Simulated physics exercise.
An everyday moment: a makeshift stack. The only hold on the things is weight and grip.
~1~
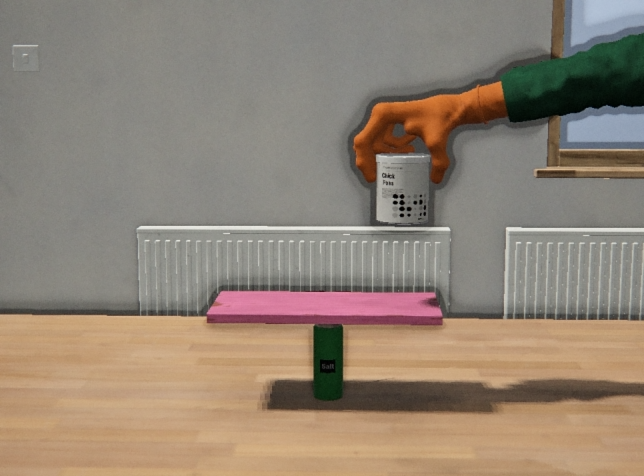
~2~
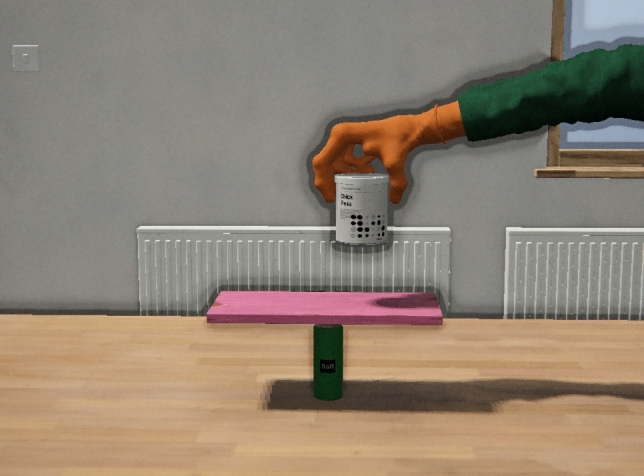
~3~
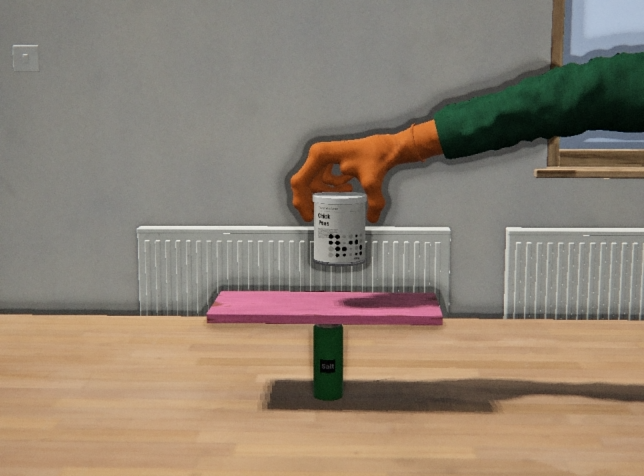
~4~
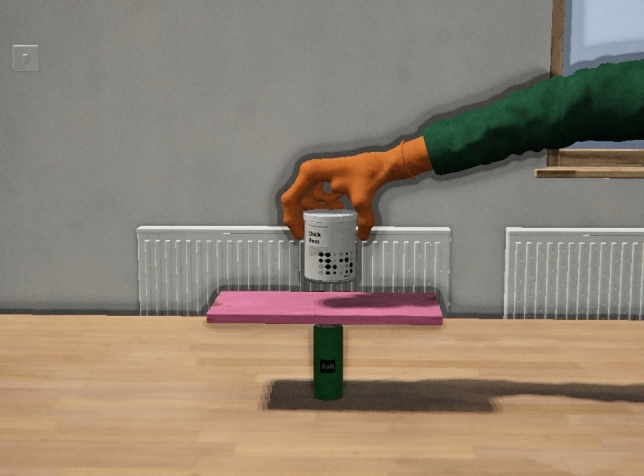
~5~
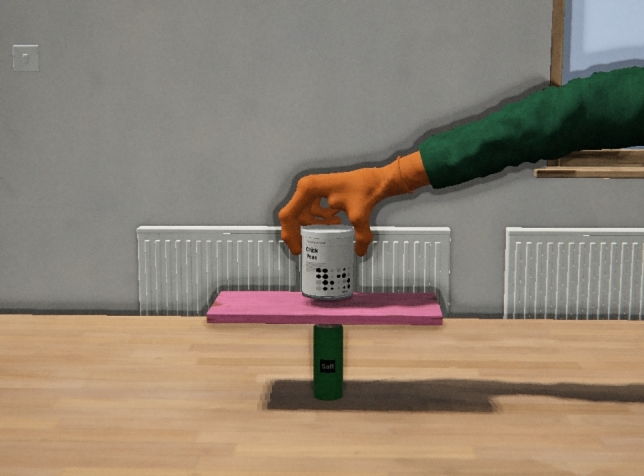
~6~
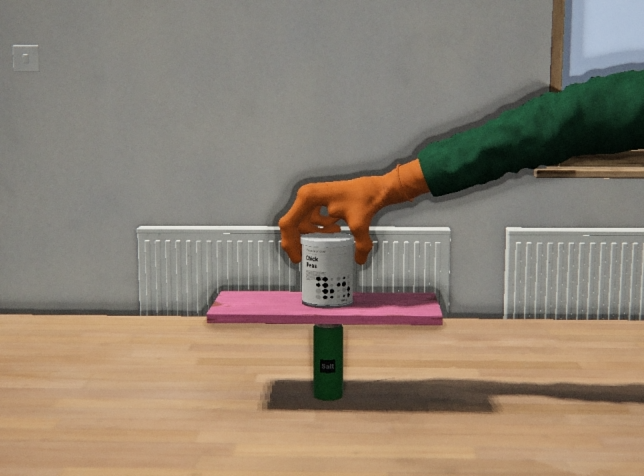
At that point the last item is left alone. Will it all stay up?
Stays standing.
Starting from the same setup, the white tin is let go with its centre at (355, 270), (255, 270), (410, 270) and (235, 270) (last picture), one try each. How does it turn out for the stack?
The first time it stays standing, the second time it collapses, the third time it collapses, and the fourth time it collapses.
Then, 0.30 s past the last view, nothing moves.
Then, 1.00 s past the last view, white tin resting near (327, 271).
Finally, all 3 still in place. Final places as the last picture's camera would see them, white tin near (327, 271). The stack stays up.
